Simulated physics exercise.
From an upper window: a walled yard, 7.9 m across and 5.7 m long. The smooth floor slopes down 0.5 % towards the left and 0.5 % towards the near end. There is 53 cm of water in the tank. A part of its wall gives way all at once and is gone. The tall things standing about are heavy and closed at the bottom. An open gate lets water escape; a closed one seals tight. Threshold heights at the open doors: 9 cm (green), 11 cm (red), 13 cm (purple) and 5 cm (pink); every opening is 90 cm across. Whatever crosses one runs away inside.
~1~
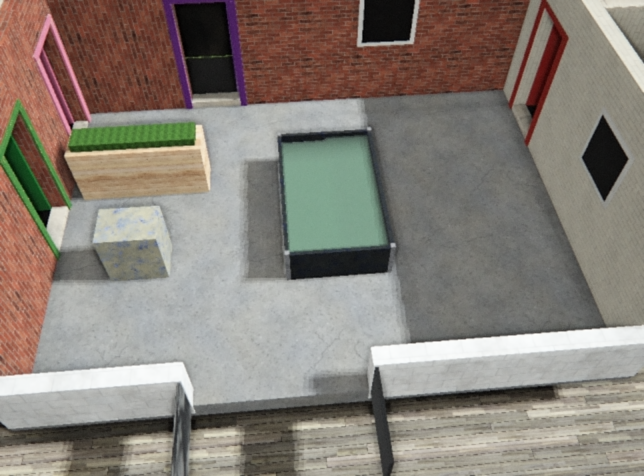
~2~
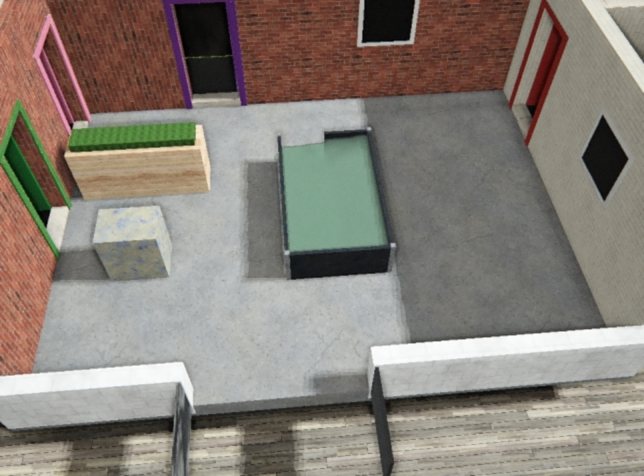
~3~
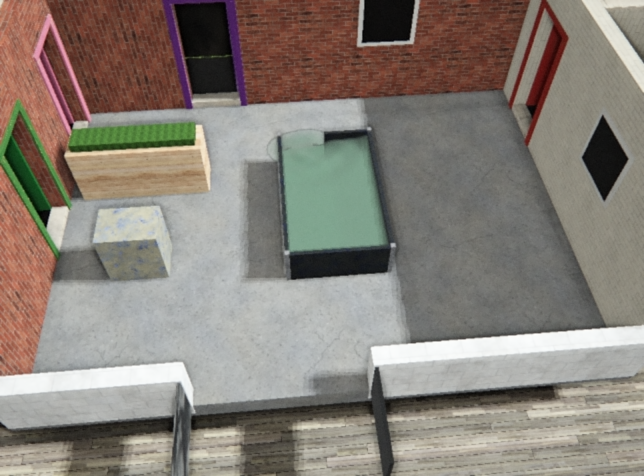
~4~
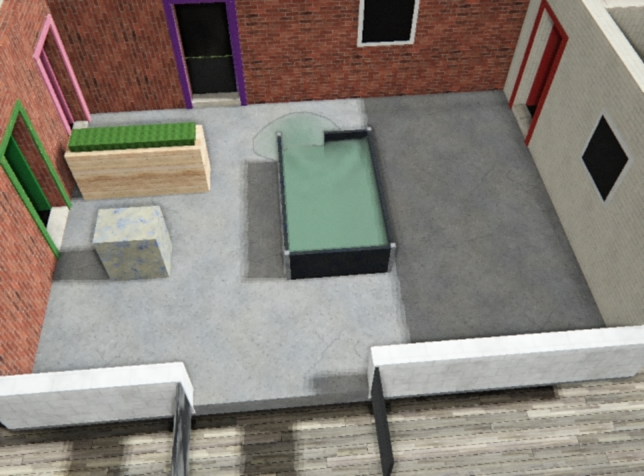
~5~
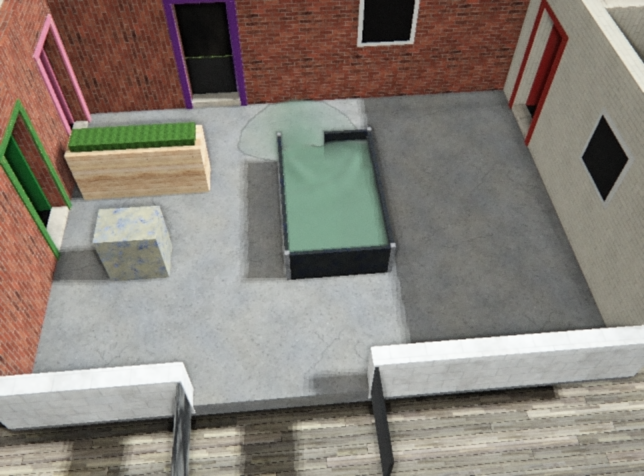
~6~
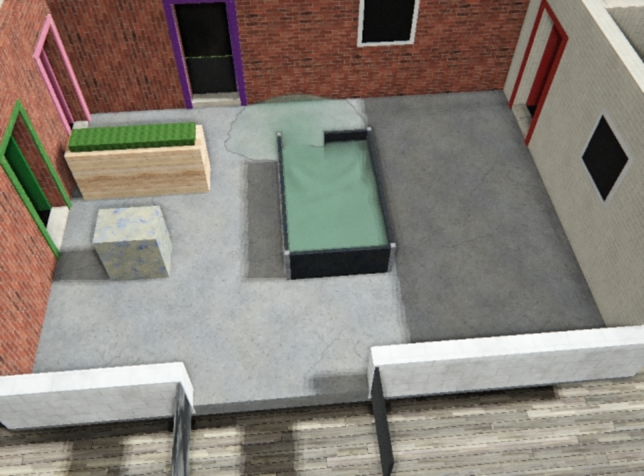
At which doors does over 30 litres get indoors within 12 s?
Door by door: At the green door it stays under the limit; at the red door it stays under the limit; at the purple door it stays under the limit; at the pink door it passes the limit.
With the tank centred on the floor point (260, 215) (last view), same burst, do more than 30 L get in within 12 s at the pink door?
Then: Pink over.
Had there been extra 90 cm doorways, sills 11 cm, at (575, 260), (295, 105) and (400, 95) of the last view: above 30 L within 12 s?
In turn: Under, past it, below.
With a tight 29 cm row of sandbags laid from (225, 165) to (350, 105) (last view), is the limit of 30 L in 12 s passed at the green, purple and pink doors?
Then: Green below, purple under, pink not over.
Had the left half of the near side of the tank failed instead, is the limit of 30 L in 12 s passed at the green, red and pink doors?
Then: Green below, red under, pink not over.
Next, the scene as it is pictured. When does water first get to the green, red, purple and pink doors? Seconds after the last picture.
Arrival: Green 2.8 s, red 2.0 s, purple 0.3 s, pink 1.5 s.
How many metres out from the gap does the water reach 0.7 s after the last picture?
About 2.8 m.
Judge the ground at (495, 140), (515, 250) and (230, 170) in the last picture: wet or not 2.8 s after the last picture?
In that order: Flooded, still dry, dry.
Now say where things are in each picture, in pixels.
The first frame shows the tank at (332, 190) is whole and still, 53 cm deep.
In the second frame, water pours out on the tank's far side and has run 0.4 m, to a hidden place; typically 7 cm deep outside, 53 cm at the tank's back.
In the third frame, the front is at a hidden place, 0.8 m from the gap on the tank's far side; 0.6 m2 of floor is under water; 53 cm left at the back of the tank.
In the fourth frame, the front is at (310, 116), 1.2 m from the gap on the tank's far side; 1.3 m2 of floor is under water; 53 cm left at the back of the tank.
In the fifth frame, water pours out on the tank's far side and has run 1.6 m, to (274, 105); typically 4 cm deep outside, 53 cm at the tank's back.
In the sixth frame, the front is at (252, 106), 1.8 m from the gap on the tank's far side; 2.6 m2 of floor is under water; 53 cm left at the back of the tank.
Then, 0.7 s after the last picture water covers 10 % of the floor and is deepest (30 cm) near (298, 157); green door not reached, red door not reached, purple door 14 cm at the sill, 0 L in, pink door not reached.
Then, 1.5 s after the last picture water covers 20 % of the floor and is deepest (29 cm) near (294, 110); green door not reached, red door not reached, purple door 14 cm at the sill, 2 L in, pink door 5 cm at the sill, 0 L in.
Then, 2.8 s after the last picture water covers 35 % of the floor and is deepest (20 cm) near (284, 117); green door 1 cm at the sill, 0 L in, red door 12 cm at the sill, 0 L in, purple door 11 cm at the sill, 5 L in, pink door 17 cm at the sill, 58 L in.
Then, 6.3 s after the last picture water covers 55 % of the floor and is deepest (13 cm) near (100, 170); green door 3 cm at the sill, 0 L in, red door 7 cm at the sill, 1 L in, purple door 6 cm at the sill, 5 L in, pink door 13 cm at the sill, 198 L in.
Then, 11.3 s after the last picture water covers 80 % of the floor and is deepest (10 cm) near (83, 149); green door 3 cm at the sill, 0 L in, red door 3 cm at the sill, 1 L in, purple door 3 cm at the sill, 5 L in, pink door 9 cm at the sill, 282 L in.
